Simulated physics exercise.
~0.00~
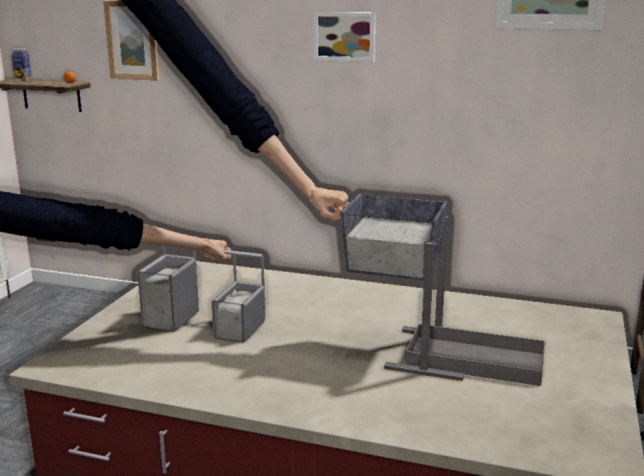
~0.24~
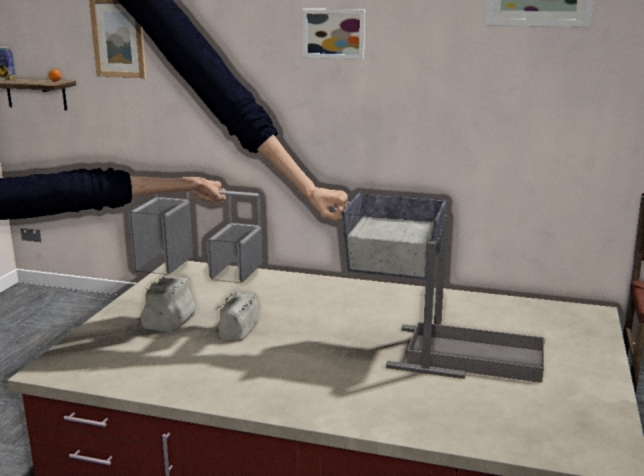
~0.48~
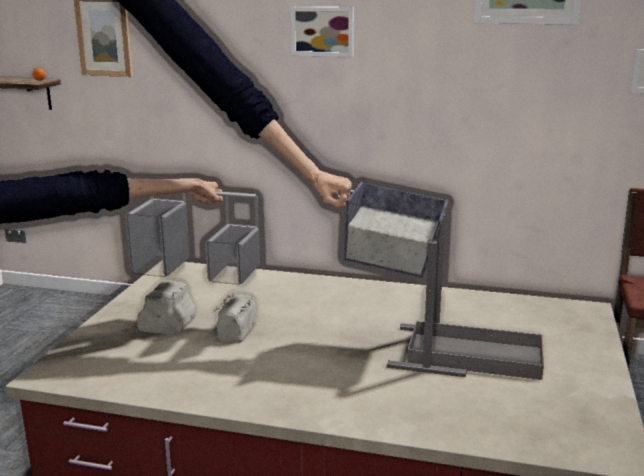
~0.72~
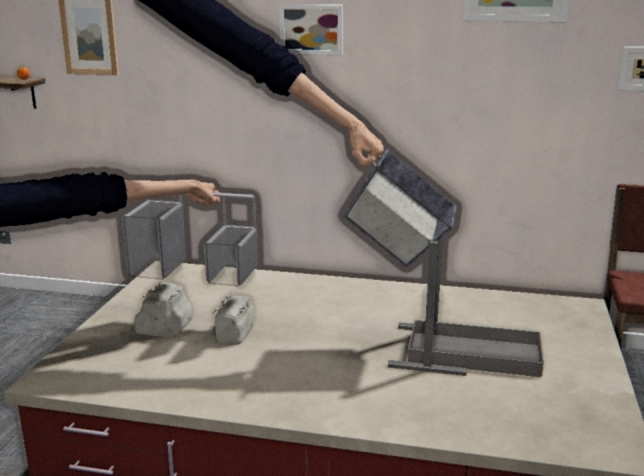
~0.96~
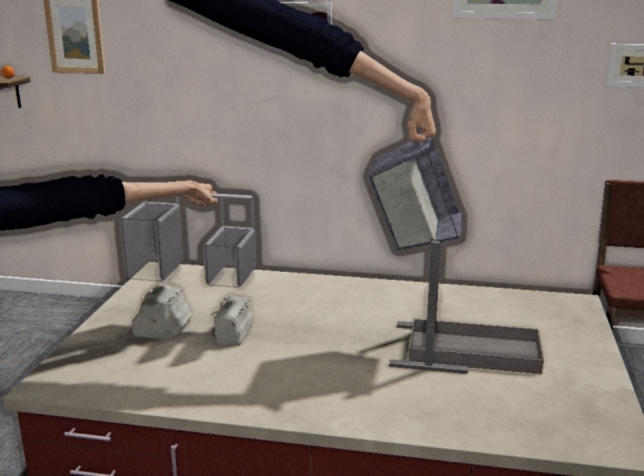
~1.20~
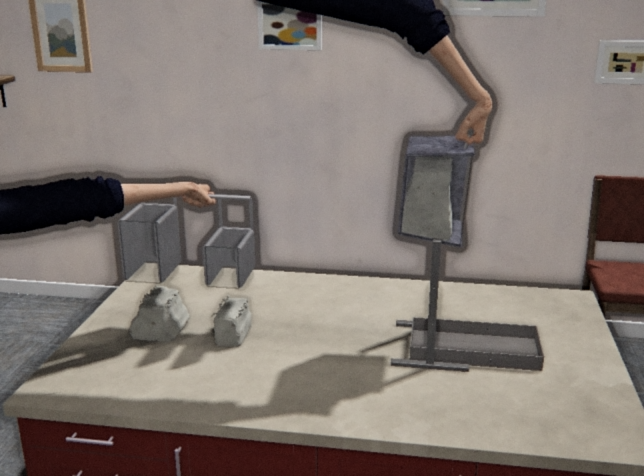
Two small metal boxes were lifted by a hand off grey lumps, which sagged slightly on the counter, and then another hand tipped a tub of grey paste over onto its side.
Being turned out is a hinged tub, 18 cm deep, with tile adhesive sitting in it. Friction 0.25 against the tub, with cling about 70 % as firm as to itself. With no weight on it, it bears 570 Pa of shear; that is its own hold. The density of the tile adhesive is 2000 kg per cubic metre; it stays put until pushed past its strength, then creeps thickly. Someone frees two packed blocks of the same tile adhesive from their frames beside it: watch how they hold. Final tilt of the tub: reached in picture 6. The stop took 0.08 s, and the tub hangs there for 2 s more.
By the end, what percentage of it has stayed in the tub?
Some 46 per cent has stayed in the tub.
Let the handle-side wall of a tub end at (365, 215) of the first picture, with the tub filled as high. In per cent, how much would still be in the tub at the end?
In that case close to 50 %.
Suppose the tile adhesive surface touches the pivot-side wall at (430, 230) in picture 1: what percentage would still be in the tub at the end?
It would come to roughly 30 percent.
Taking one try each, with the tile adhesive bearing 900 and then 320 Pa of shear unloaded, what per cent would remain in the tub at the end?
Expect about 40 in a hundred, then about 35 in a hundred.
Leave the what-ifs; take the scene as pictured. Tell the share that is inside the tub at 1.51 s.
About 50 %.
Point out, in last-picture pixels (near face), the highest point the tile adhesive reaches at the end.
Highest point: Approx. (422, 212).
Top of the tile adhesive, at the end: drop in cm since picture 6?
The top ends up some 12 cm below its level in the last picture.
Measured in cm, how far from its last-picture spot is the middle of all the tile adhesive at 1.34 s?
The distance comes to some 6 cm.
After 1.34 s, the tub is at 93 degrees and holds 92 %.
After 1.51 s, the tub is at 93 degrees and holds 51 %.
After 1.68 s, the tub is at 93 degrees and holds 46 %.
After 1.85 s, the tub is at 93 degrees and holds 46 %.
After 3.20 s, at the end, the tub is at 93 degrees and holds 46 %.
